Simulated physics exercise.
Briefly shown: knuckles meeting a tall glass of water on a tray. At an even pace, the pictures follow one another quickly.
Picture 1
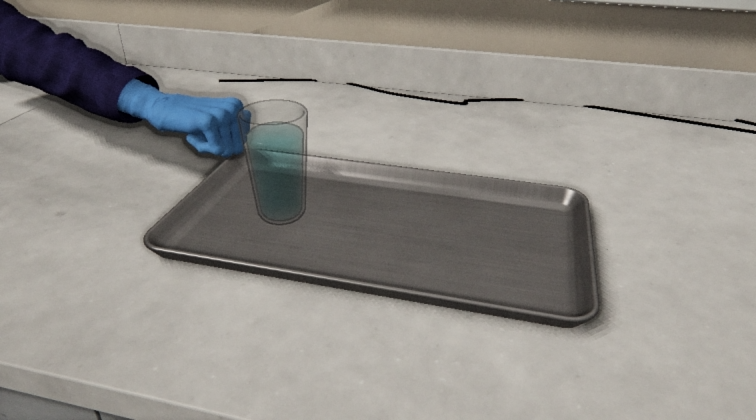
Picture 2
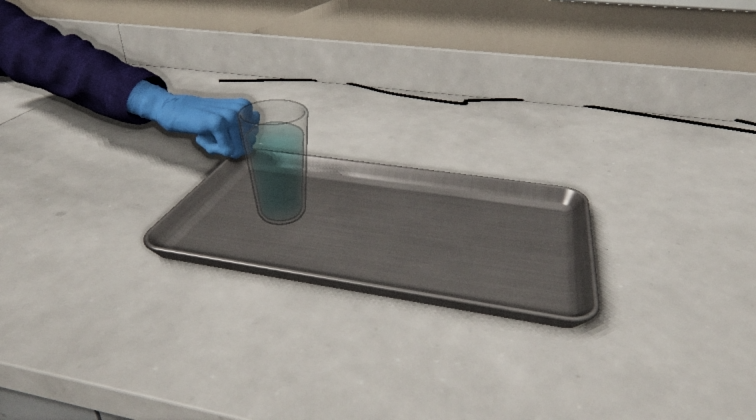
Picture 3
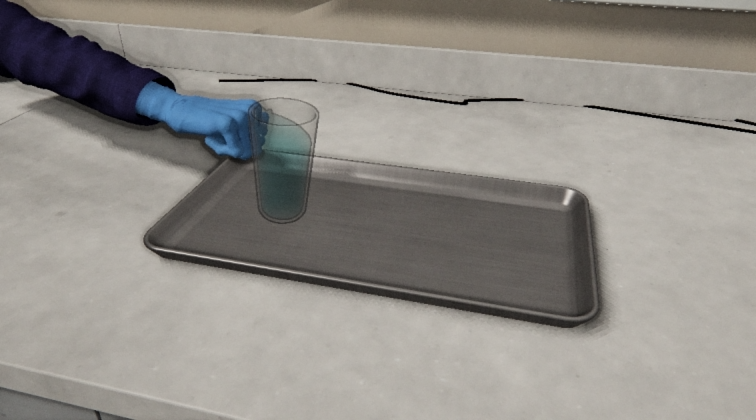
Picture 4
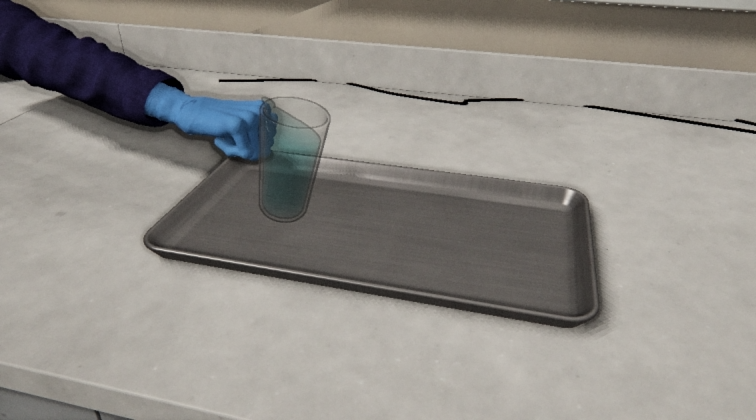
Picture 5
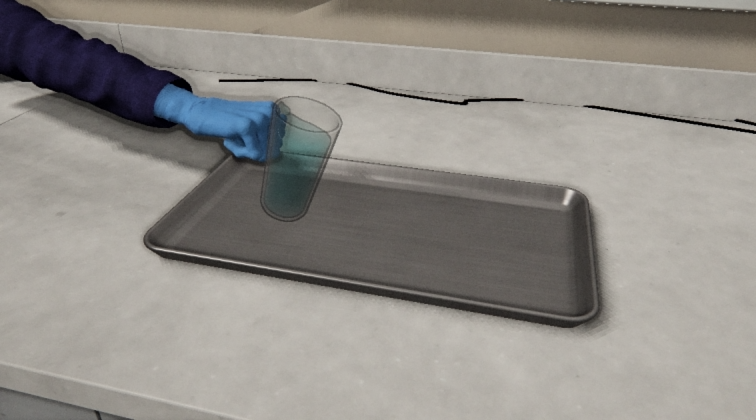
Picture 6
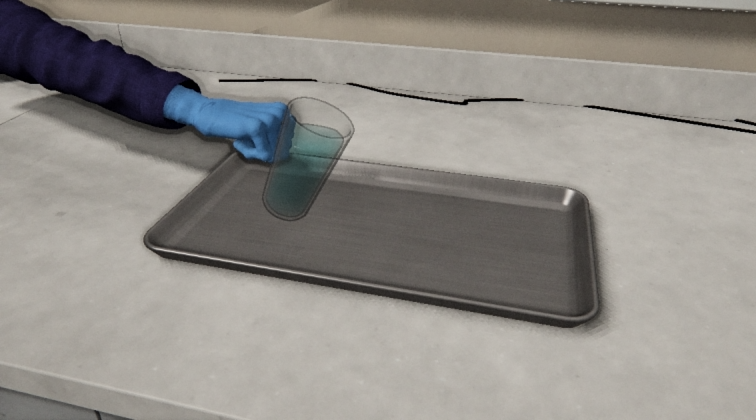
On a pale countertop, a blue-gloved fist in a dark purple sleeve presses against the upper left side of a tall clear glass of teal liquid on a metal tray, and the glass gradually tilts to the right.
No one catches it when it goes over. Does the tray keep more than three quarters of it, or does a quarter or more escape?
Result: A quarter or more escapes.
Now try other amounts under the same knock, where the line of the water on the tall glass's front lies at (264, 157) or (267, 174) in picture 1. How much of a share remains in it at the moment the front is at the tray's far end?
I'd put it at around 55 percent the first time and around 50 percent the second.
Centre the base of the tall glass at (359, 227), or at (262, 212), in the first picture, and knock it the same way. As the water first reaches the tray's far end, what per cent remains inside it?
Roughly 70 percent in the first spot and 55 percent in the second.
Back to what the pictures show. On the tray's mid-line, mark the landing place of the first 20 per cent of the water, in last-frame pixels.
Roughly the pixel (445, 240) on the tray.
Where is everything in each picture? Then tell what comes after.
In the first picture, it leans 0°; its right rim is at (303, 117); the water meets the walls at (250, 128) and (303, 134); the tray's far rim is at (591, 247); the tray is clear ahead.
In the second picture, it leans 0°; its right rim is at (304, 117); the water meets the walls at (250, 128) and (303, 134).
In the third picture, it leans 6°; its right rim is at (315, 120); the water meets the walls at (258, 105) and (306, 138).
In the fourth picture, it leans 12°; its right rim is at (327, 123); the water meets the walls at (268, 101) and (322, 142).
In the fifth picture, it leans 18°; its right rim is at (338, 128); the water meets the walls at (278, 123) and (332, 140).
In the sixth picture, it leans 24°; its right rim is at (350, 135); the water meets the walls at (282, 143) and (344, 138).
A moment on, the tall glass lies on its side and 98 per cent is in the glass, 1 on the tray and 2 above or beyond its rim.
Next, the tall glass lies on its side and 57 per cent is in the glass, 42 on the tray and 1 above or beyond its rim.
Then the tall glass lies on its side and 35 per cent is in the glass, 46 on the tray and 19 above or beyond its rim.
Later the tall glass lies on its side and 19 per cent is in the glass, 46 on the tray and 35 above or beyond its rim.
In the end 65 per cent is held by tray and glass, 35 is off the tray.
